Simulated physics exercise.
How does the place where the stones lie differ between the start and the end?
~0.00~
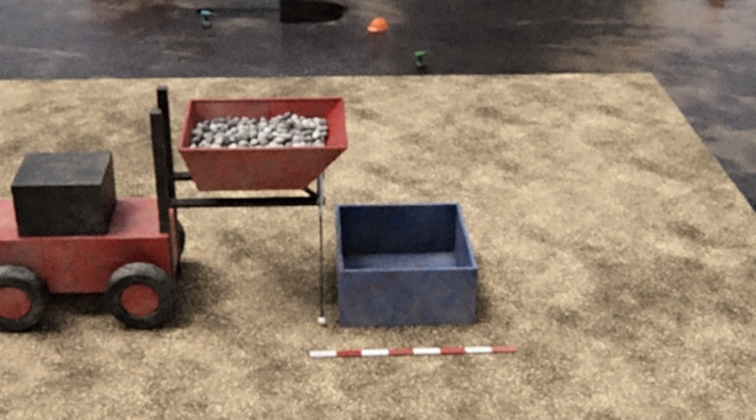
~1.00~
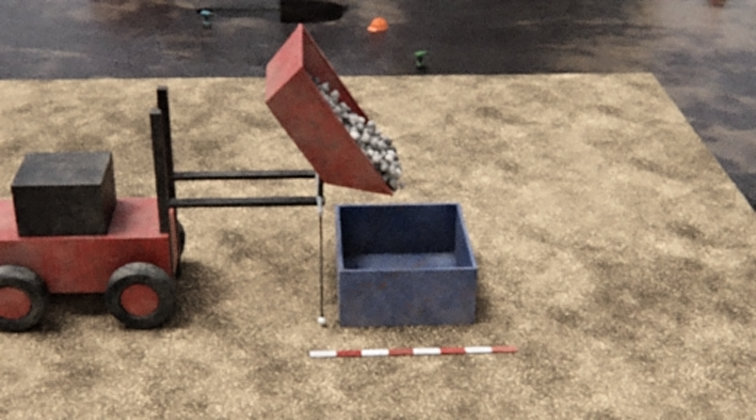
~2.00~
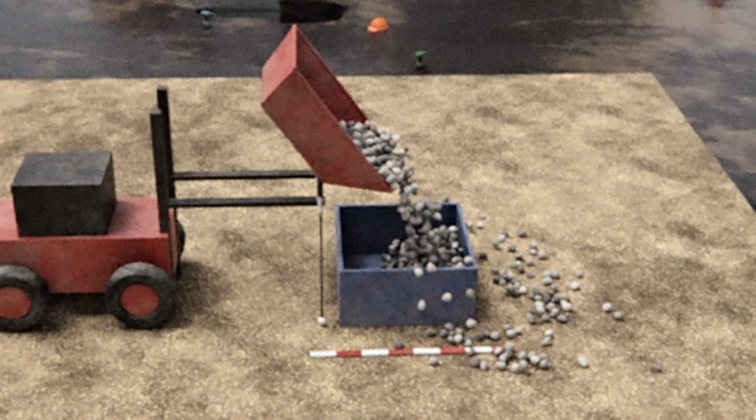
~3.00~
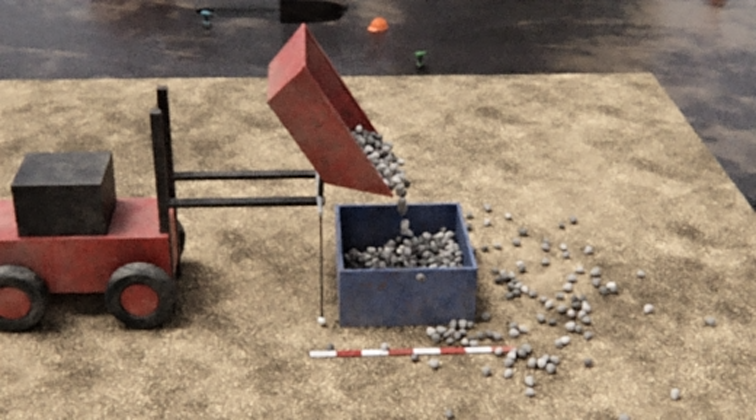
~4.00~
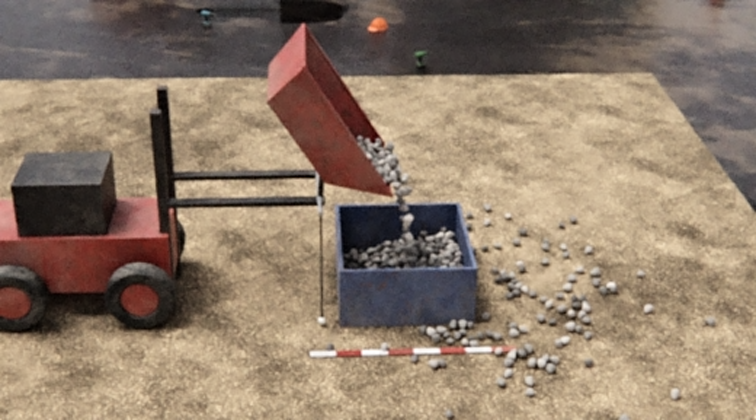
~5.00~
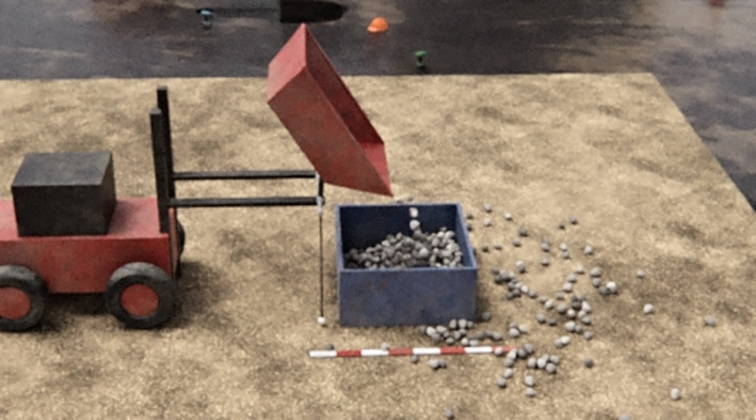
At the start the stones are all heaped in the raised red skip. By the end the skip is empty, and most of them lie in the blue bin, with the rest scattered on the sandy ground to its right and in front of it.
On a patch of sandy ground beside a dark, wet-looking surface, seen from slightly above, a red forklift with a black box on top stands at the left. Its raised arms hold a red skip heaped with grey stones next to an open blue bin, with a red and white striped rod lying in front. The skip tips steeply to the right, and the stones slide to its lip. They pour into the bin, while some scatter on the ground to the right and in front. The stream thins until the tilted skip is empty, leaving most stones in the bin.
